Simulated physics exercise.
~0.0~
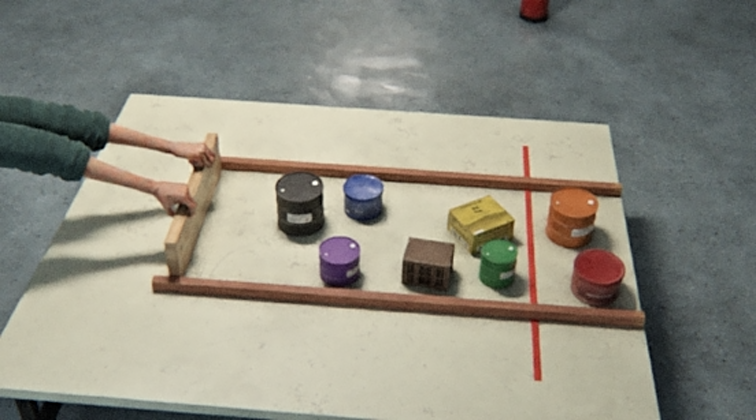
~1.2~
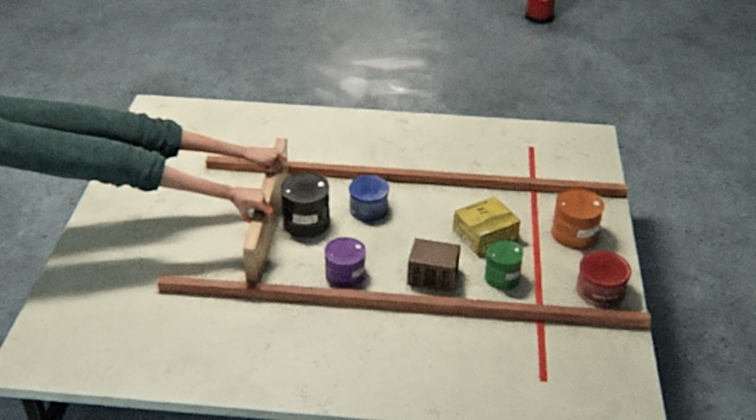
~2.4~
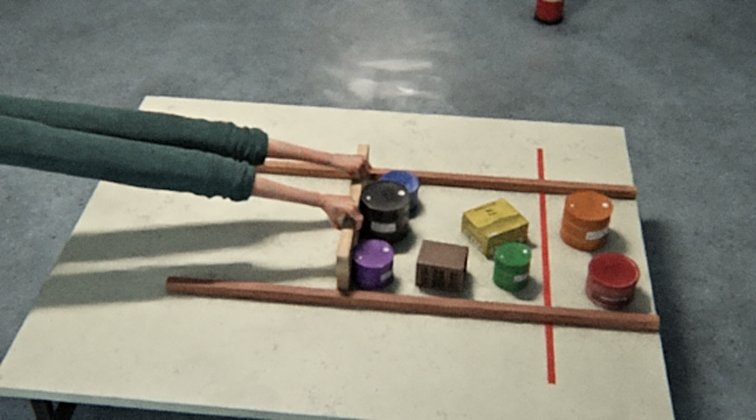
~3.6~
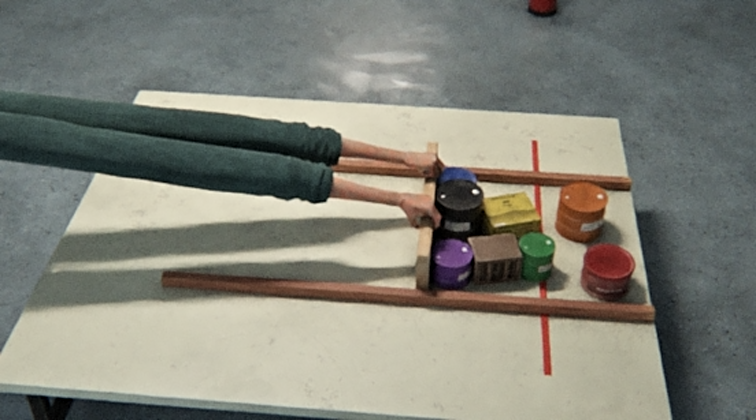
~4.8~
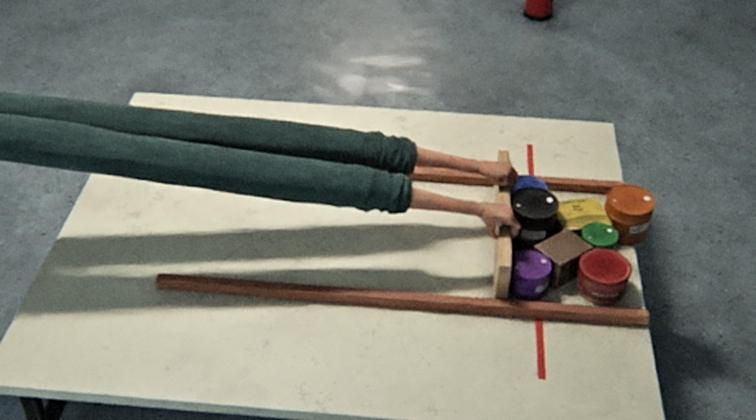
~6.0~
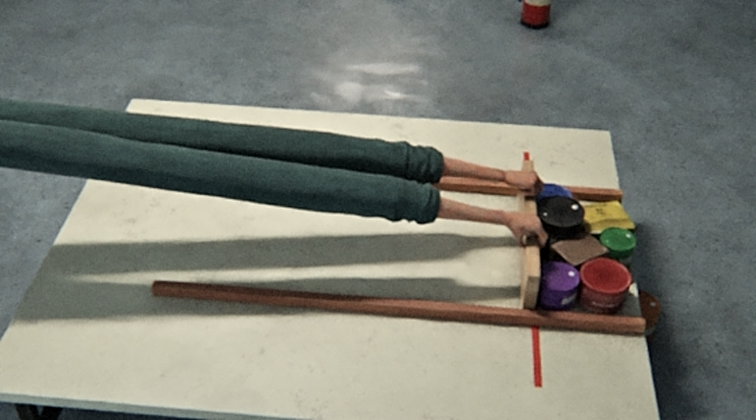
Two arms in dark green sleeves hold an upright wooden plank at the left of a pale tabletop, seen from above at a slight sway. Between two reddish-brown rails sit a black canister, blue pail, purple canister, brown crate, yellow box and green canister, with orange and red containers beyond a red line at right. The hands push the plank rightward, gathering the black, purple and blue containers, then the crate, yellow box and green canister. The packed group crosses the line, shifting and turning. The plank stops at the line, with the orange canister tipped off the right edge.
